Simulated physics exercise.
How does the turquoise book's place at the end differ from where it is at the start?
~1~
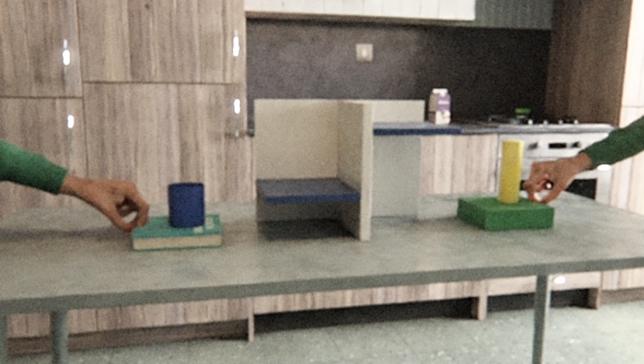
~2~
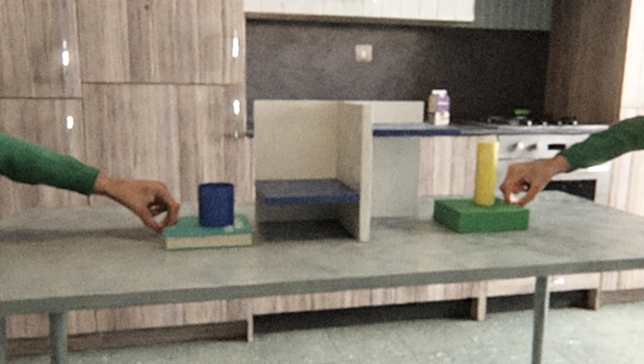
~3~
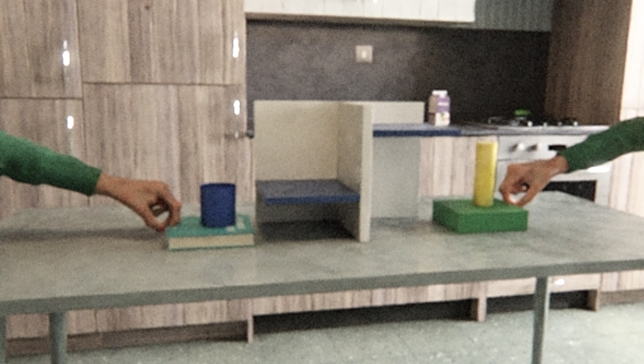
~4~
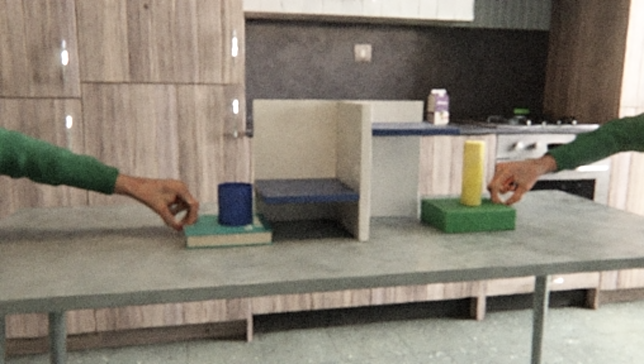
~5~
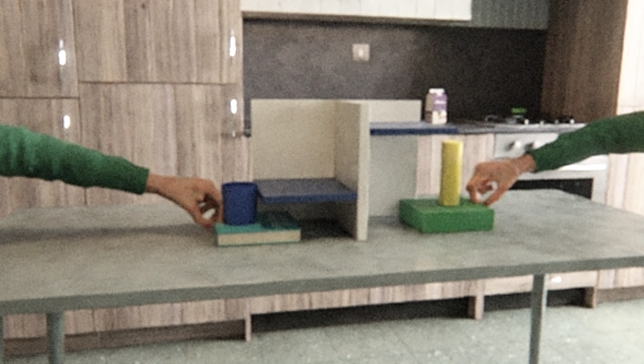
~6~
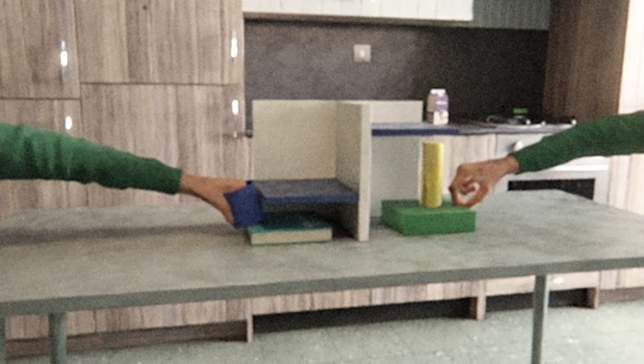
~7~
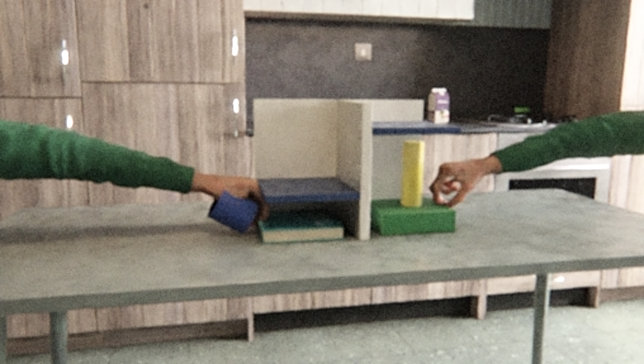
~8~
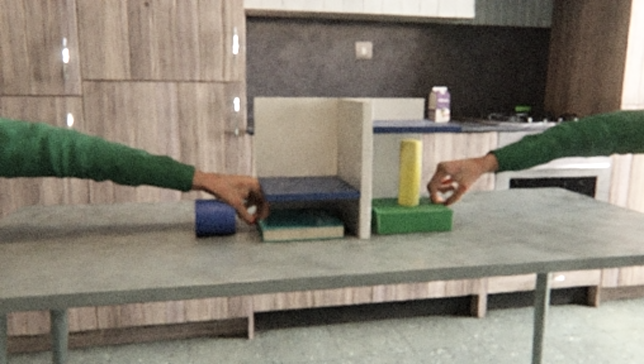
At the start the turquoise book lies out on the table to the left of the shelf. By the end it is farther right, under the low blue board of the shelf.
